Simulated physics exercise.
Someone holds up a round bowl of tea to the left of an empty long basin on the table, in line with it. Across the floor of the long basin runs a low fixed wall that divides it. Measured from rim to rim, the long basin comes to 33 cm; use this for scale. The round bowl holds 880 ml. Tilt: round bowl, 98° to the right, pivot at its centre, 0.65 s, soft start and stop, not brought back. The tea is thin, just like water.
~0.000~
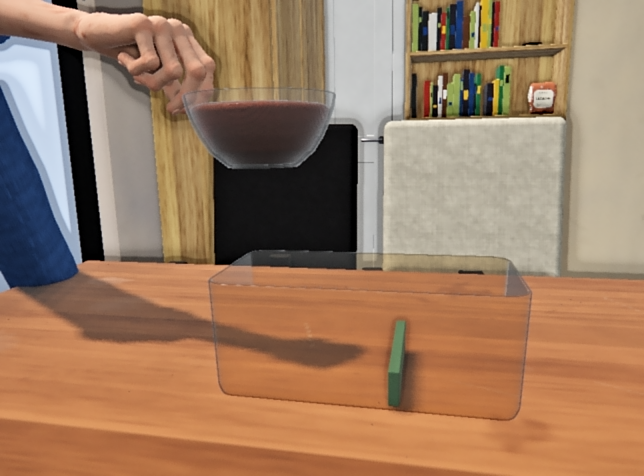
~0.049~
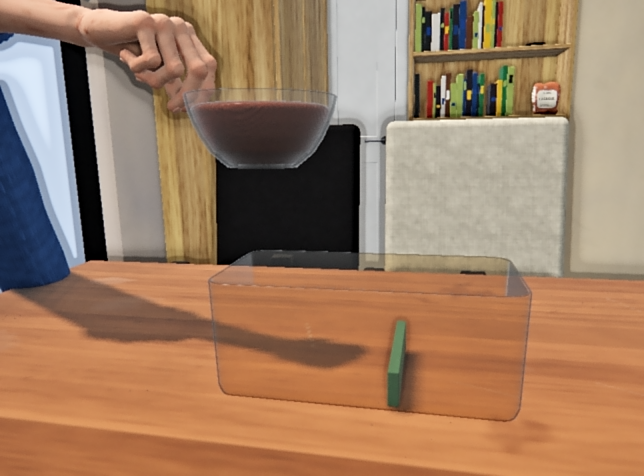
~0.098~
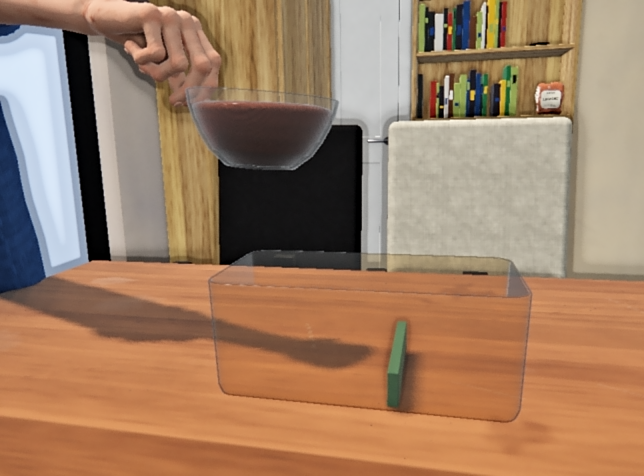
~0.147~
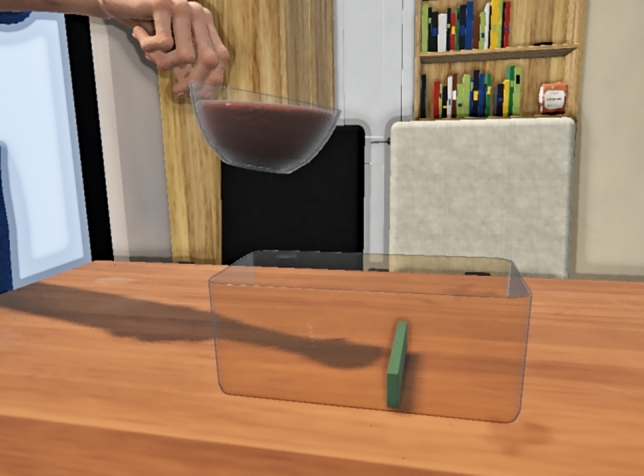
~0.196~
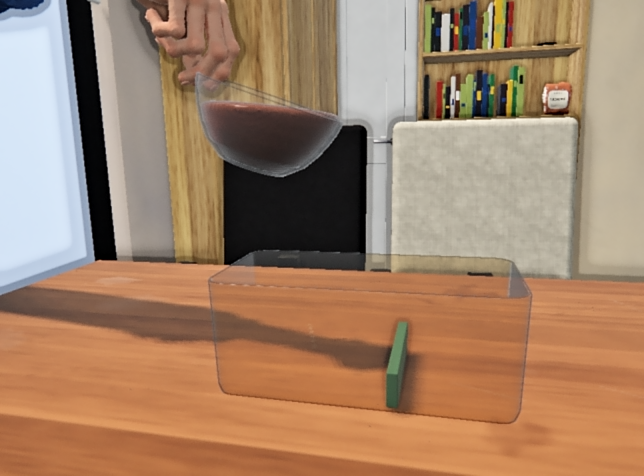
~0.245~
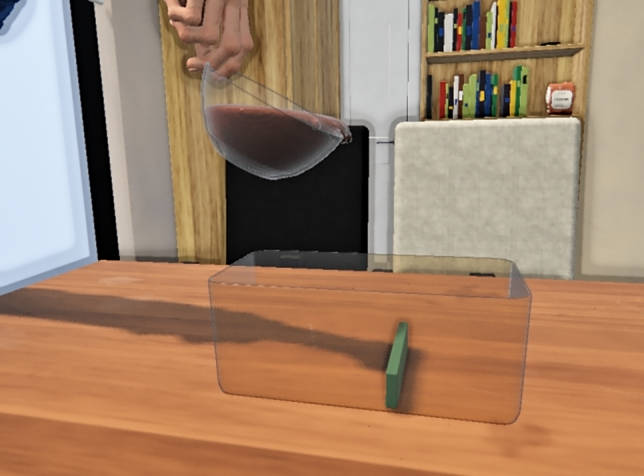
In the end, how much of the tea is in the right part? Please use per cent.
Roughly 38 percent is in the right part.
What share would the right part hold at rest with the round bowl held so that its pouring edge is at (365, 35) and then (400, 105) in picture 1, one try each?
I'd expect close to 65 per cent and then close to 65 per cent.
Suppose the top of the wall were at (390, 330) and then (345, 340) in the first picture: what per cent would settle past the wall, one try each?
Around 45 and 85 percent, in that order.
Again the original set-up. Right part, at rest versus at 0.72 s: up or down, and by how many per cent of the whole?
Result: A decrease, close to 2.
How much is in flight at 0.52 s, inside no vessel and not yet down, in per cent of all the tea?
44 per cent.
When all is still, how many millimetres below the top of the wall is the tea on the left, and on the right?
Looks like roughly 20 mm on the left and roughly 20 mm on the right.
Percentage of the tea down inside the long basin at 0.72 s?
The share is close to 92 percent.
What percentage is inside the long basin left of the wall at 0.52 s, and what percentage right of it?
Left: Around 14. Right: Around 26.
By 0.52 s the tilt is 88° and 17 per cent is still to pour, 13 is left of the wall and 25 right of it.
By 0.72 s the tilt is 98° and 0 per cent is still to pour, 52 is left of the wall and 40 right of it.
By 0.92 s the tilt is 98° and 0 per cent is still to pour, 59 is left of the wall and 38 right of it.
By 1.15 s the tilt is 98° and 0 per cent is still to pour, 60 is left of the wall and 38 right of it.
At rest 60 per cent lies left of the wall, 38 right of it and 2 outside.
